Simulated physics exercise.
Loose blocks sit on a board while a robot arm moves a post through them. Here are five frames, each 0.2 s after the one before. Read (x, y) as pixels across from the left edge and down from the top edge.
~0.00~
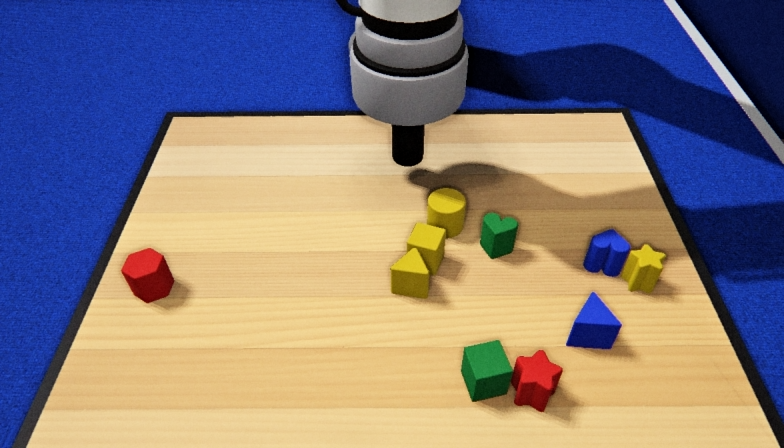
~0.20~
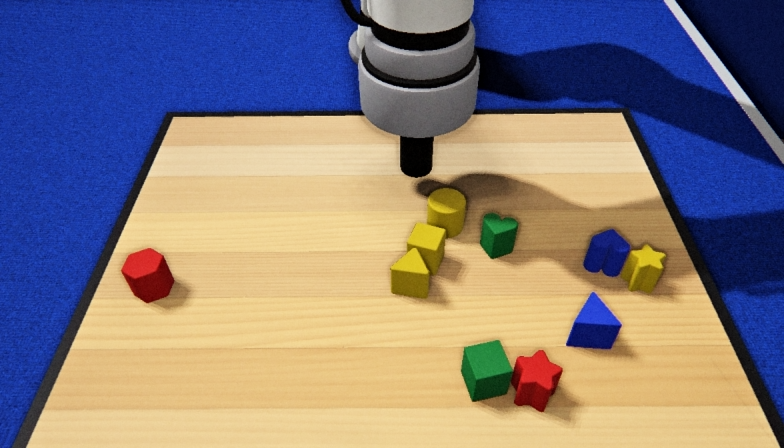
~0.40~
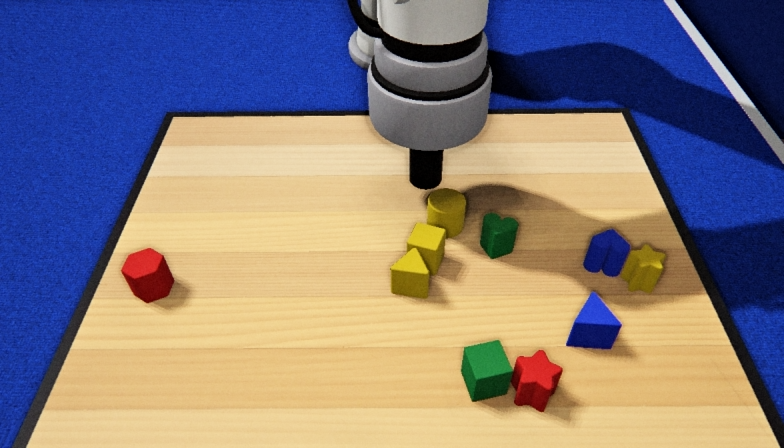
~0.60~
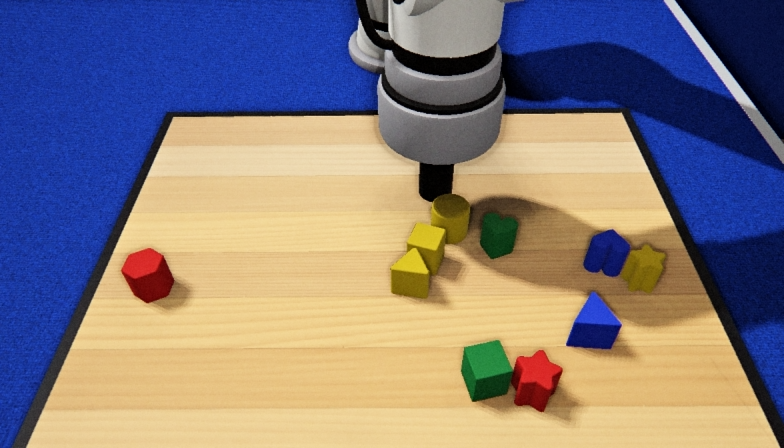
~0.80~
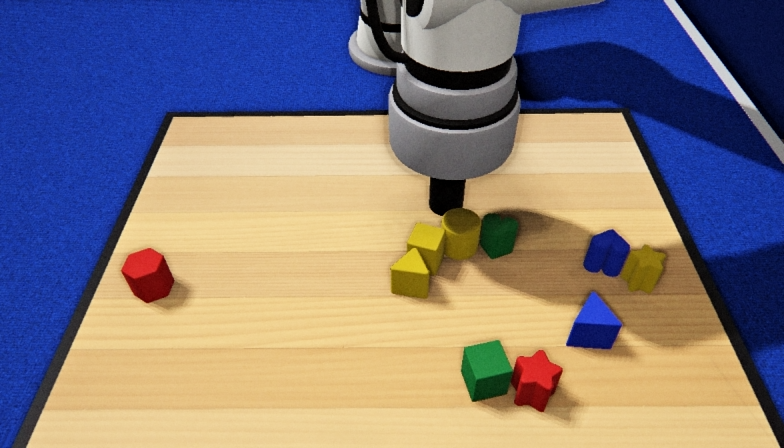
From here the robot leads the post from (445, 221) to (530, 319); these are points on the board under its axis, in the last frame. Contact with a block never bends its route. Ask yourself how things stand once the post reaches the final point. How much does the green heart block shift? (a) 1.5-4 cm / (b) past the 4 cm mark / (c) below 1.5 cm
Letter a.
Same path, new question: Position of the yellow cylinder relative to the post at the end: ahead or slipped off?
It escapes to one side.
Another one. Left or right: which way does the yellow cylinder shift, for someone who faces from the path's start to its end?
Facing the way the path runs, start to end, you'll find the yellow cylinder has shifted right.
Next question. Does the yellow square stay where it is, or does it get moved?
At the end of the path, it will still be in place.
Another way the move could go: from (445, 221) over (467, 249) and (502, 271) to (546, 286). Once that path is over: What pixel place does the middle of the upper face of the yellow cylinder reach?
I think it will end close to (506, 279).
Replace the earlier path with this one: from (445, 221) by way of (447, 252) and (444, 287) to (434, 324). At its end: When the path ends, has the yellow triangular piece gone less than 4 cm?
Yes.
On the path given first. One third of the way, post (473, 235); yellow cylinder (484, 254); green heart block (510, 227), turned 20° anticlockwise.
Two thirds of the way, post (502, 267); yellow cylinder (499, 289); green heart block (525, 234), turned 75° anticlockwise.
At the end, post (534, 303); yellow square in place; yellow cylinder (507, 316); green heart block (525, 234), turned 75° anticlockwise.
